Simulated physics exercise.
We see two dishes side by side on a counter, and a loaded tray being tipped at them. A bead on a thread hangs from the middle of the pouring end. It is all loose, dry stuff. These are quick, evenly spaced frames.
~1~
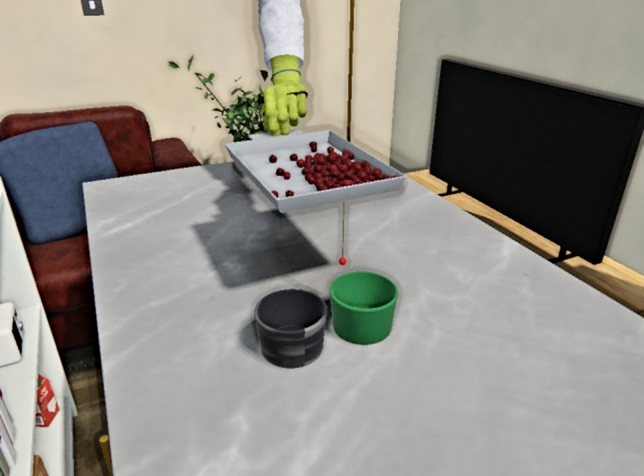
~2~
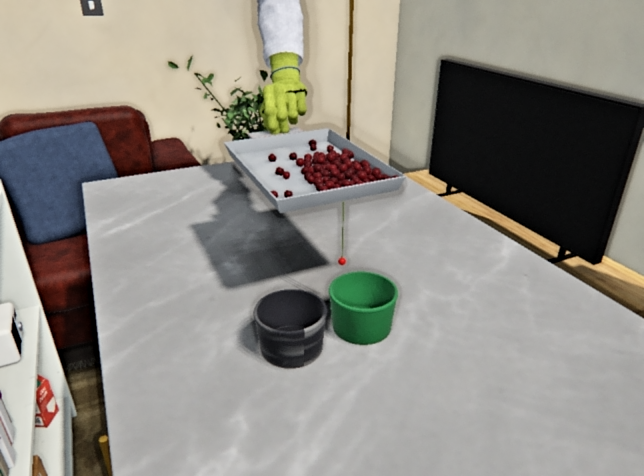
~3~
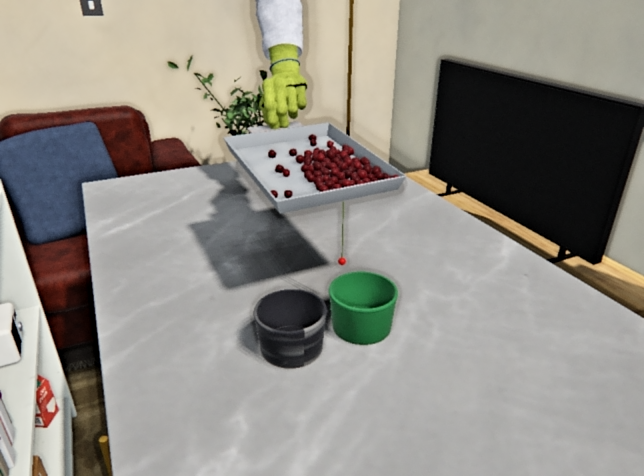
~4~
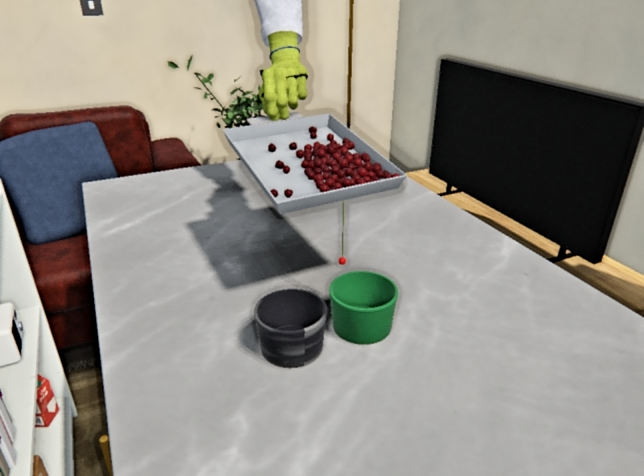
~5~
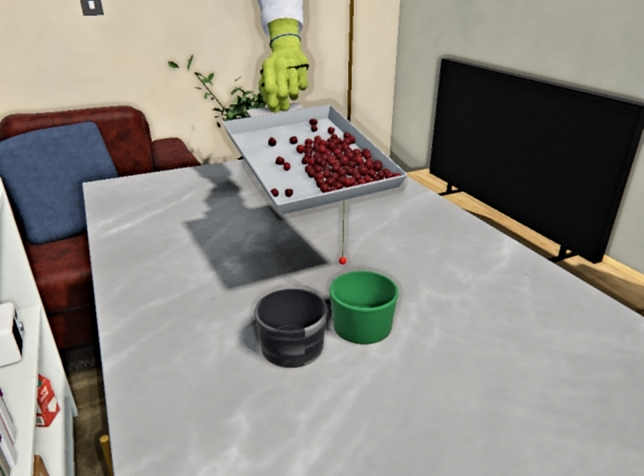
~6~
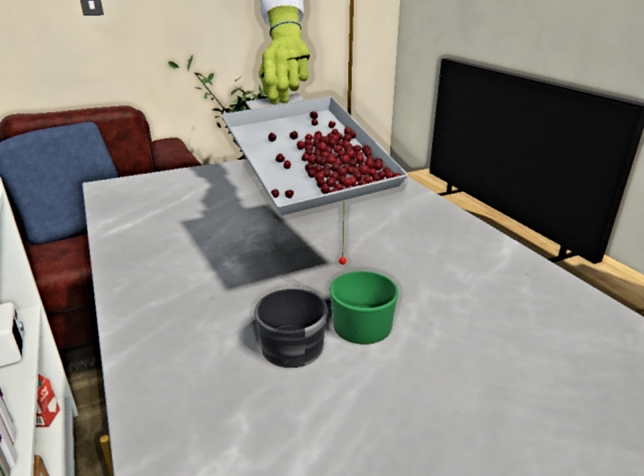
On a grey marbled counter, a green-gloved hand at the raised far end gradually tilting a tray of dark red cherries above two dishes.
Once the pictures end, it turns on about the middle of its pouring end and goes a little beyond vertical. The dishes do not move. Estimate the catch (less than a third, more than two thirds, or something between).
They take over two thirds between them.
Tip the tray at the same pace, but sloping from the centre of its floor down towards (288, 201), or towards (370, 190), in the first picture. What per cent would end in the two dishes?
The first gives 40 %, the second 10 %.
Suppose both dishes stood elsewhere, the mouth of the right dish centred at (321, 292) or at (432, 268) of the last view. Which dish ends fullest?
In turn: The right-hand dish; left.
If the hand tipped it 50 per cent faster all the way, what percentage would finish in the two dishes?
It comes to 80 per cent or so.
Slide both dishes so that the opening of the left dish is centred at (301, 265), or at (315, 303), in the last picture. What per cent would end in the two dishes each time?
First some 0, then 70 per cent.
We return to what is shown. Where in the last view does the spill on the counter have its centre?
Roughly at (361, 352).
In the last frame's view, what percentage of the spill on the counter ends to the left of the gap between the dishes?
Roughly 30 in a hundred.
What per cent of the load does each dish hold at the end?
Left dish: 30 %, right dish: 40 %.
Soon, tray tipped steeply; nearly all on the tray; a stray few in the left dish; a stray few in the air.
A while on, tray tipped right over; a small part on the tray; about a quarter in the left dish; about a third in the right dish; a small part outside both; about a quarter in the air.
Towards the end, tray tipped past a quarter turn; about a third in the left dish; about half in the right dish; about a quarter outside both.
Finally, tray tipped past a quarter turn; about a third in the left dish; about half in the right dish; about a quarter outside both.
